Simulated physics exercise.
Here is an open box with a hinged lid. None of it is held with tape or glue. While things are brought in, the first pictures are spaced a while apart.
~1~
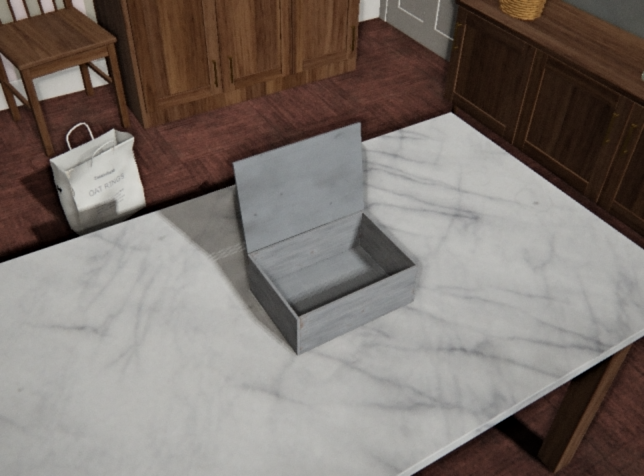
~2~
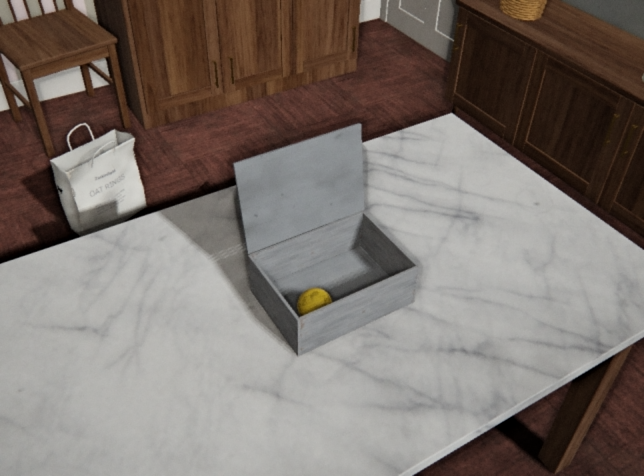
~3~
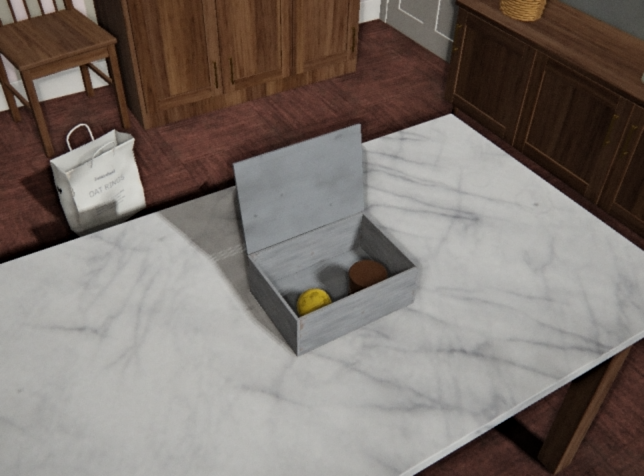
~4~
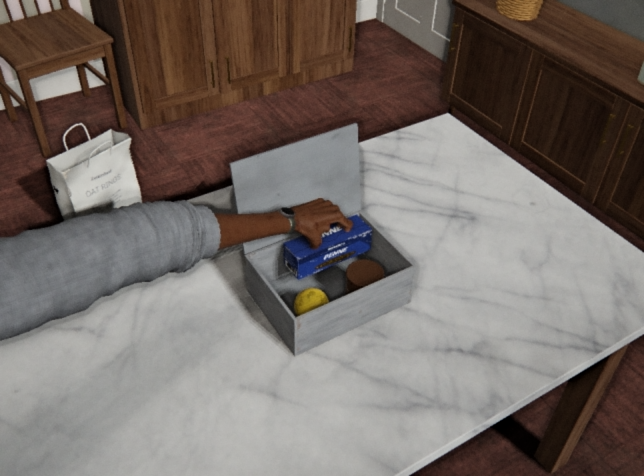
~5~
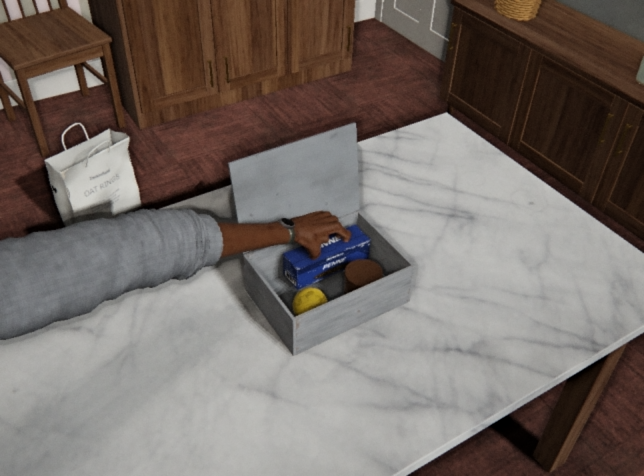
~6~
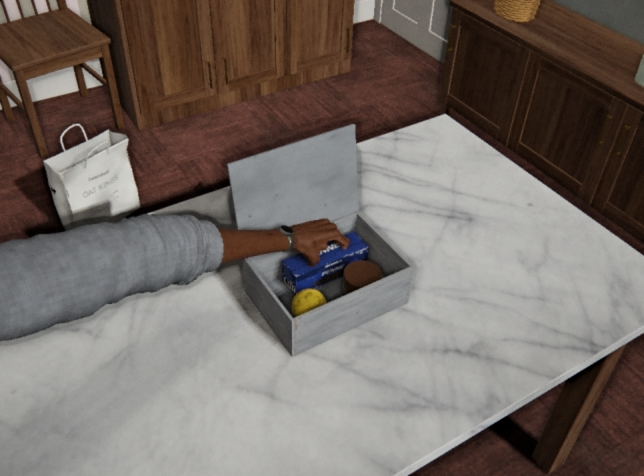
The clip shows an open gray box on a marble table, empty at first, then holding a yellow item and a brown round one, before a hand reaches in from the left and lowers a blue carton behind them.
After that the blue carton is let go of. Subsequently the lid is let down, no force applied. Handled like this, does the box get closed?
Pretty clearly the lid lies closed.
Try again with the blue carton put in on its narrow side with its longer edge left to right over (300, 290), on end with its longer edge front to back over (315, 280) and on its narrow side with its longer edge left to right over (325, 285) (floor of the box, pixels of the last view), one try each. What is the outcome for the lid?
Attempt one, it settles down; attempt two, it is left gaping; attempt three, it settles down.
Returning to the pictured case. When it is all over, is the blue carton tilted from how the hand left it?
Well, it stays just as set.
Then, 1.50 s on from there, lid 67° above the rim.
Then, 1.80 s on from there, lid 32° above the rim.
In the end, lid shut; all 3 unmoved. At the end, from the last picture's camera, blue carton near (326, 263).
